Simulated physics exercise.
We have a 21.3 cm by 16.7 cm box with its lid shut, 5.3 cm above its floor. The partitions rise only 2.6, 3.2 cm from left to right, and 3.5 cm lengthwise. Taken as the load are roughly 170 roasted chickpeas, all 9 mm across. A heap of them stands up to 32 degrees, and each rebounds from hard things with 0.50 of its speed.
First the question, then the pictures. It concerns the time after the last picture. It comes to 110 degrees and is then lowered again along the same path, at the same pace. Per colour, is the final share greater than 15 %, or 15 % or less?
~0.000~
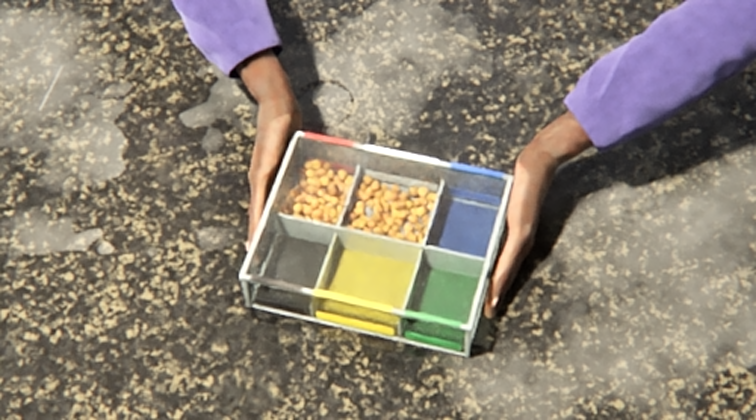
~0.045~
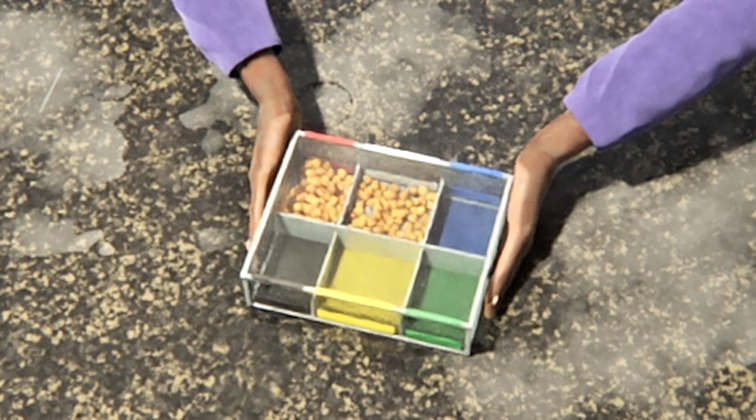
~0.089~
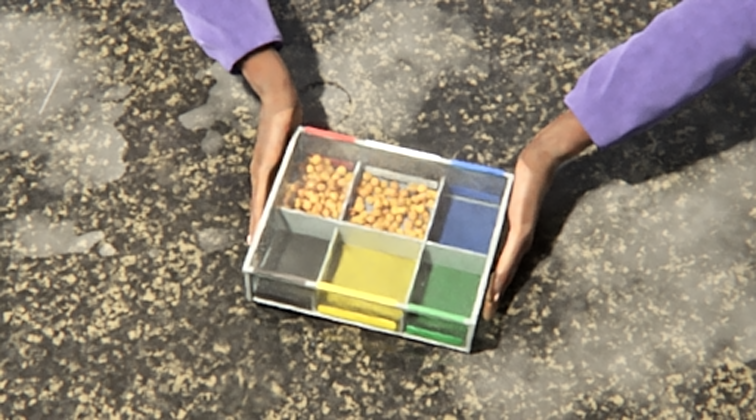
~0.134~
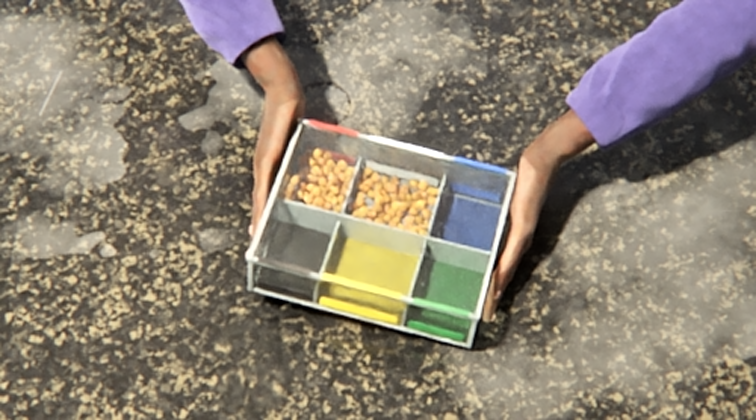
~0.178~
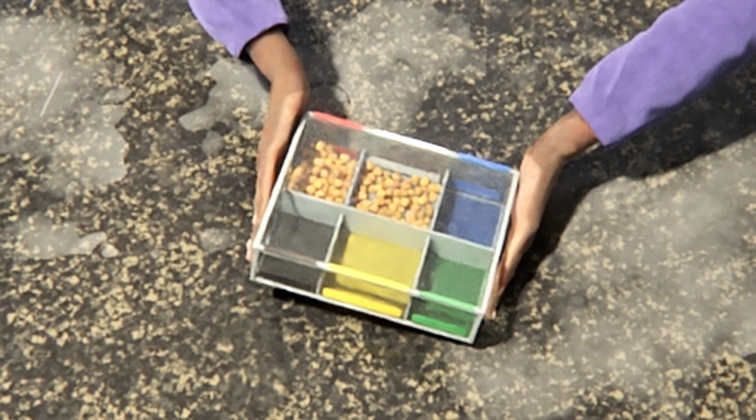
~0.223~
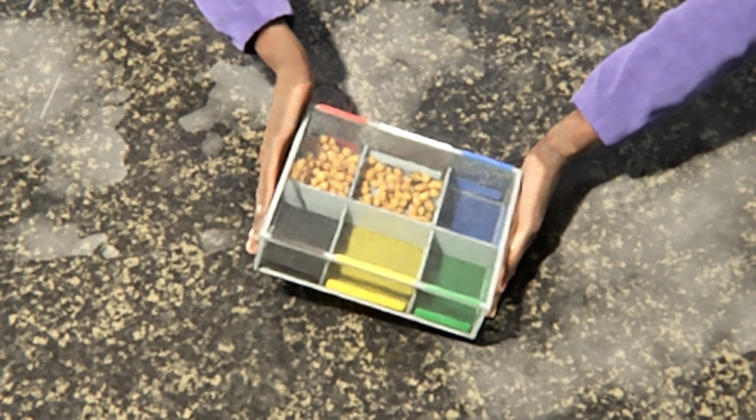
Red: Holds a share within the limit, blue: Holds a share past the limit, green: Holds a share within the limit, yellow: Holds a share within the limit, white: Holds a share past the limit, black: Holds a share within the limit.
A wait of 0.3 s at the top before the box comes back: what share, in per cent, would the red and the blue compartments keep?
In per cent: Red 10, blue 45.
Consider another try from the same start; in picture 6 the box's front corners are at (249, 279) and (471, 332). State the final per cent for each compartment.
Each compartment ends with, in per cent, red 15, blue 0, green 30, yellow 30, white 20 and black 0.
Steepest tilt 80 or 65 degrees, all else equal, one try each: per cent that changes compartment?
Around 25 and 5 in a hundred, respectively.
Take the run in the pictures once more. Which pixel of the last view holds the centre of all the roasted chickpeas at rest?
Somewhere near (443, 204) in the last picture.
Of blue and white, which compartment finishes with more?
More ends up in the blue one.
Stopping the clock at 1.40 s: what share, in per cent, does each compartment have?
Red 30; blue 15; green 0; yellow 0; white 55; black 0.
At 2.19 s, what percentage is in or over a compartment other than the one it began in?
I'd put it at about 70 per cent.
After 1.40 s, tilt 110 degrees; red 30 %, blue 15 %, white 55 %.
After 2.19 s, tilt 50 degrees; red 5 %, blue 50 %, white 40 %.
Then, at 2.99 s, tilt 0 degrees; red 5 %, blue 50 %, white 45 %.
At rest (3.8 s), red 5 %, blue 50 %, green 0 %, yellow 0 %, white 45 %, black 0 %.
